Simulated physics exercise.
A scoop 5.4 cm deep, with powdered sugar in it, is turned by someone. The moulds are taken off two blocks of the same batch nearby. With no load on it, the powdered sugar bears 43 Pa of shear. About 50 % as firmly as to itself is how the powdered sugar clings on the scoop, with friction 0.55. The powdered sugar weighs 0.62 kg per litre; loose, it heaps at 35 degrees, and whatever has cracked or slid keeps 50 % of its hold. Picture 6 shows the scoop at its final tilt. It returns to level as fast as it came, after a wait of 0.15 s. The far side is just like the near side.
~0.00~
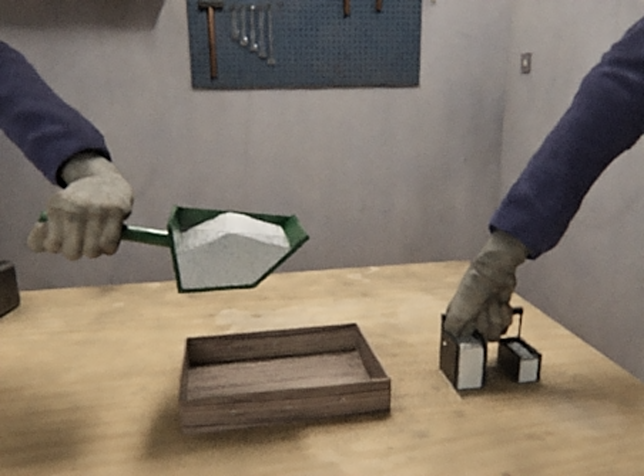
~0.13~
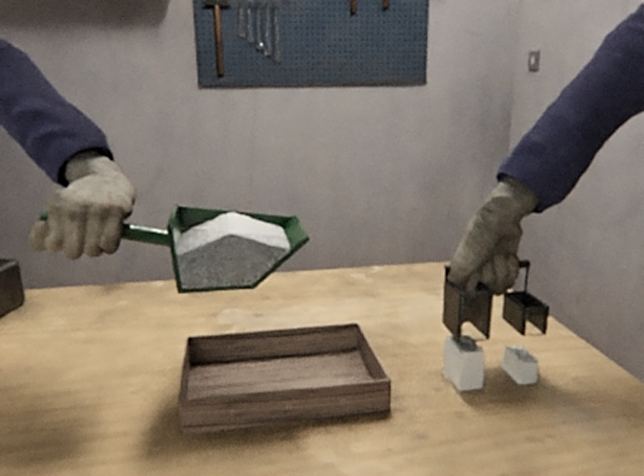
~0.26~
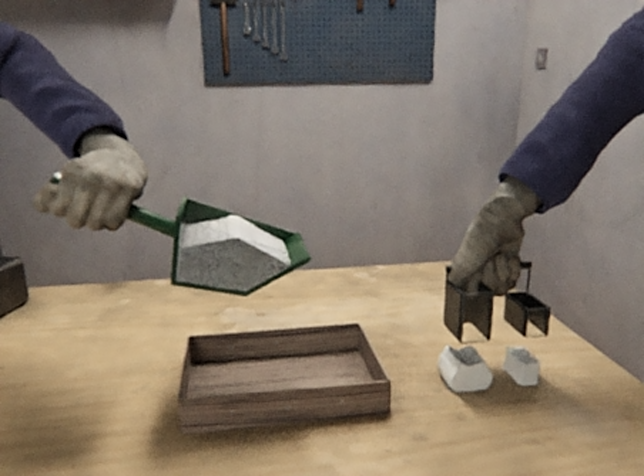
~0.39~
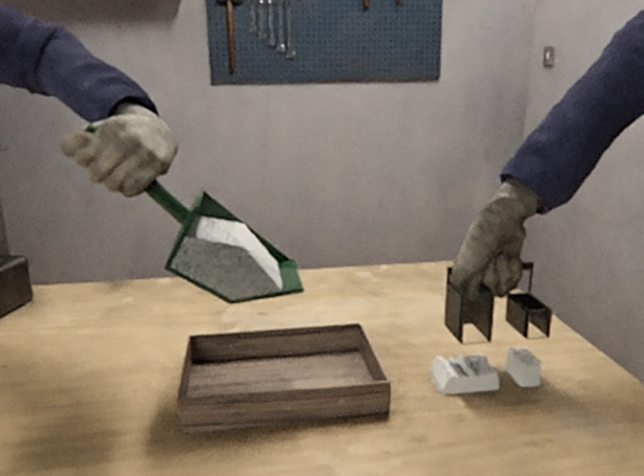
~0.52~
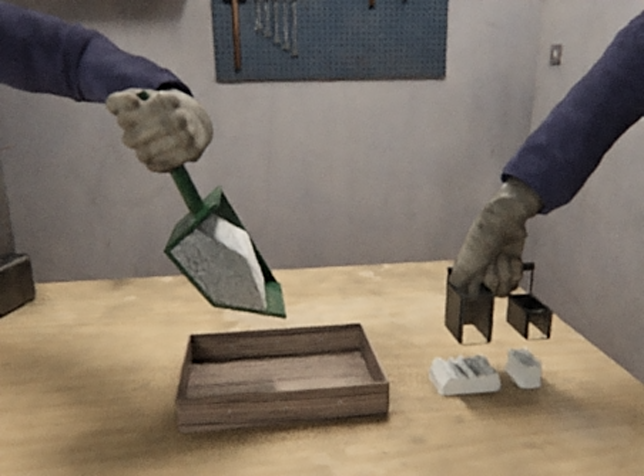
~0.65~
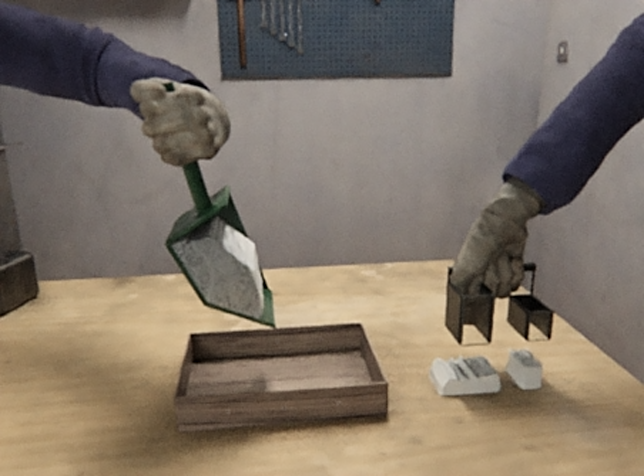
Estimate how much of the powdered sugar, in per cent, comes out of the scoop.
Roughly 40 per cent of it comes out.
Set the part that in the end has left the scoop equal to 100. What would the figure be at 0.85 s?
Near 30 in a hundred.
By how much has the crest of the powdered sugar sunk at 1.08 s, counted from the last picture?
I'd say near 3.0 centimetres.
After 0.85 s, the scoop is at 62 degrees and 13 % has left it.
After 1.08 s, the scoop is at 31 degrees and 38 % has left it.
After 1.32 s, the scoop is at 1 degrees and 40 % has left it.
After 1.55 s, the scoop is at 0 degrees and 40 % has left it.
After 1.65 s, at the end, the scoop is at 0 degrees and 40 % has left it.
